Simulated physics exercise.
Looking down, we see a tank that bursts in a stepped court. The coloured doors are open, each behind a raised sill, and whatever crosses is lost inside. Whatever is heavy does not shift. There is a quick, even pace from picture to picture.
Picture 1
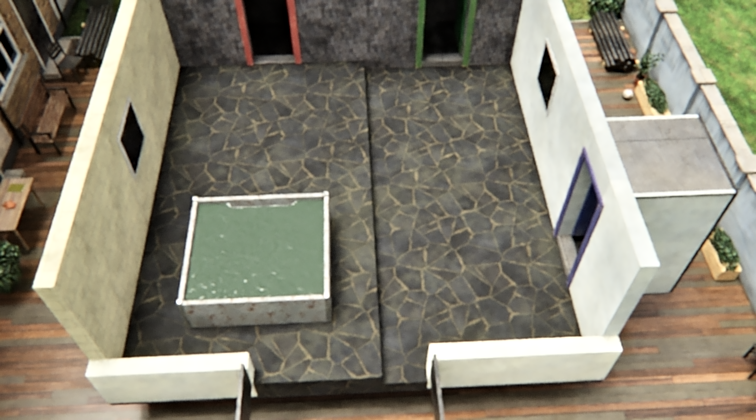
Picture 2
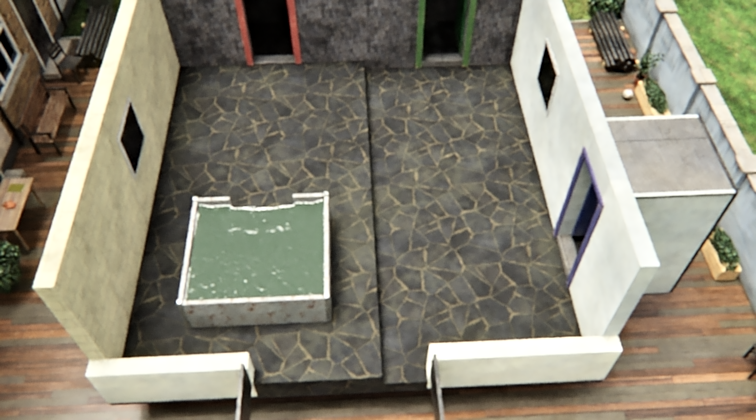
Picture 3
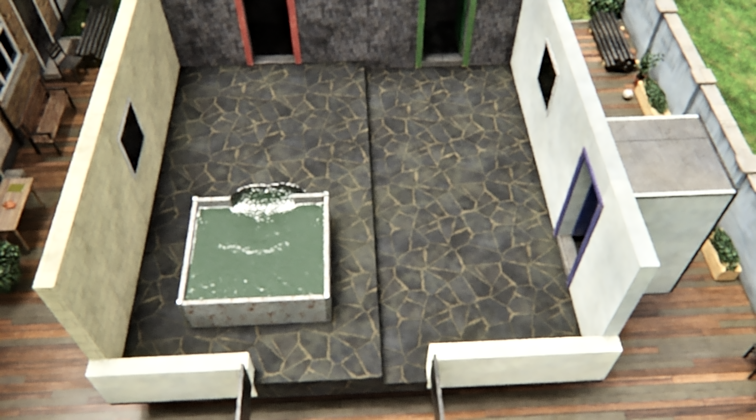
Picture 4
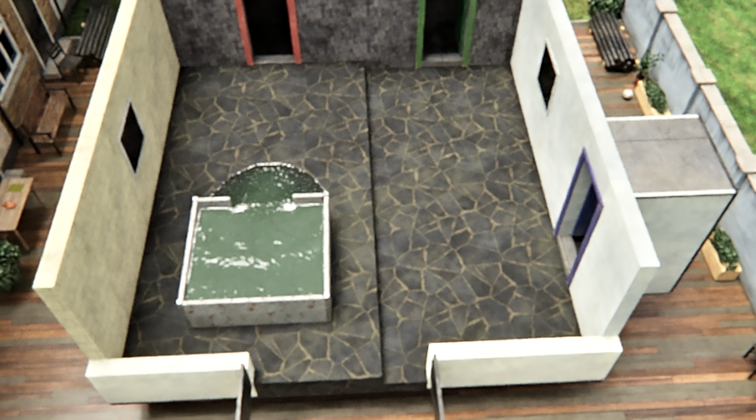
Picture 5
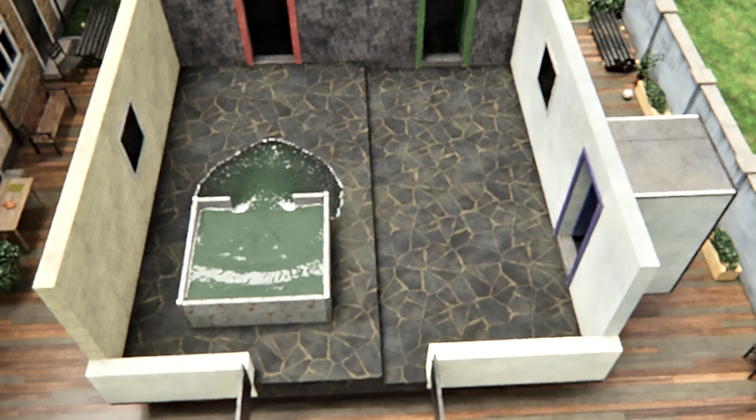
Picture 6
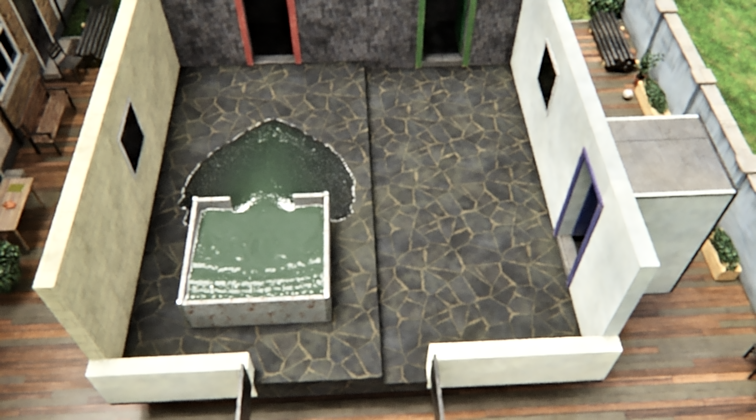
Green water burst through the far side of a square tank in a stone-paved court and spread over the floor in a widening, rounded sheet toward the red and green doorways.
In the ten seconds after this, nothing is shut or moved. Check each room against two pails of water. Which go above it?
Outcome: The red door receives more than two buckets; the green door receives no more than two buckets; the blue door receives no more than two buckets.
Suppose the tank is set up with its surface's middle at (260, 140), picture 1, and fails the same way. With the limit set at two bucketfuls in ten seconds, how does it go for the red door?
One by one - red door: Above the limit.
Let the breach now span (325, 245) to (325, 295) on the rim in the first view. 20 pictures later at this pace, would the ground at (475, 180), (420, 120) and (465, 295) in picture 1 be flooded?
First soaked through, second kept bare, third soaked through.
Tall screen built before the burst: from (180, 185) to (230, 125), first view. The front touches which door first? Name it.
Answer: The red one.
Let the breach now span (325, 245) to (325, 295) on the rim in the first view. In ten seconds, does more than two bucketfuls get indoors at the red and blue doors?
I'd expect the red door to fall short and the blue door to exceed it.
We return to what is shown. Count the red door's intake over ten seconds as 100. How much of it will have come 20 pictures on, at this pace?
Roughly 50 percent.
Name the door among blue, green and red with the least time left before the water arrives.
I'd go with the red-painted one.
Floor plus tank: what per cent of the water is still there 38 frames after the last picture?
Estimate: Close to 90 %.
A moment on, water covers 30 % of the floor; the red door under two buckets in, the green door not reached, the blue door not reached.
Next, water covers 40 % of the floor; the red door over two buckets in, the green door not reached, the blue door not reached.
Then, water covers 45 % of the floor; the red door far over two buckets in, the green door wet at the sill, nothing in, the blue door not reached.
Later, water covers 55 % of the floor; the red door far over two buckets in, the green door wet at the sill, nothing in, the blue door not reached.
In the end, water covers 85 % of the floor; the red door far over two buckets in, the green door wet at the sill, nothing in, the blue door wet at the sill, nothing in.
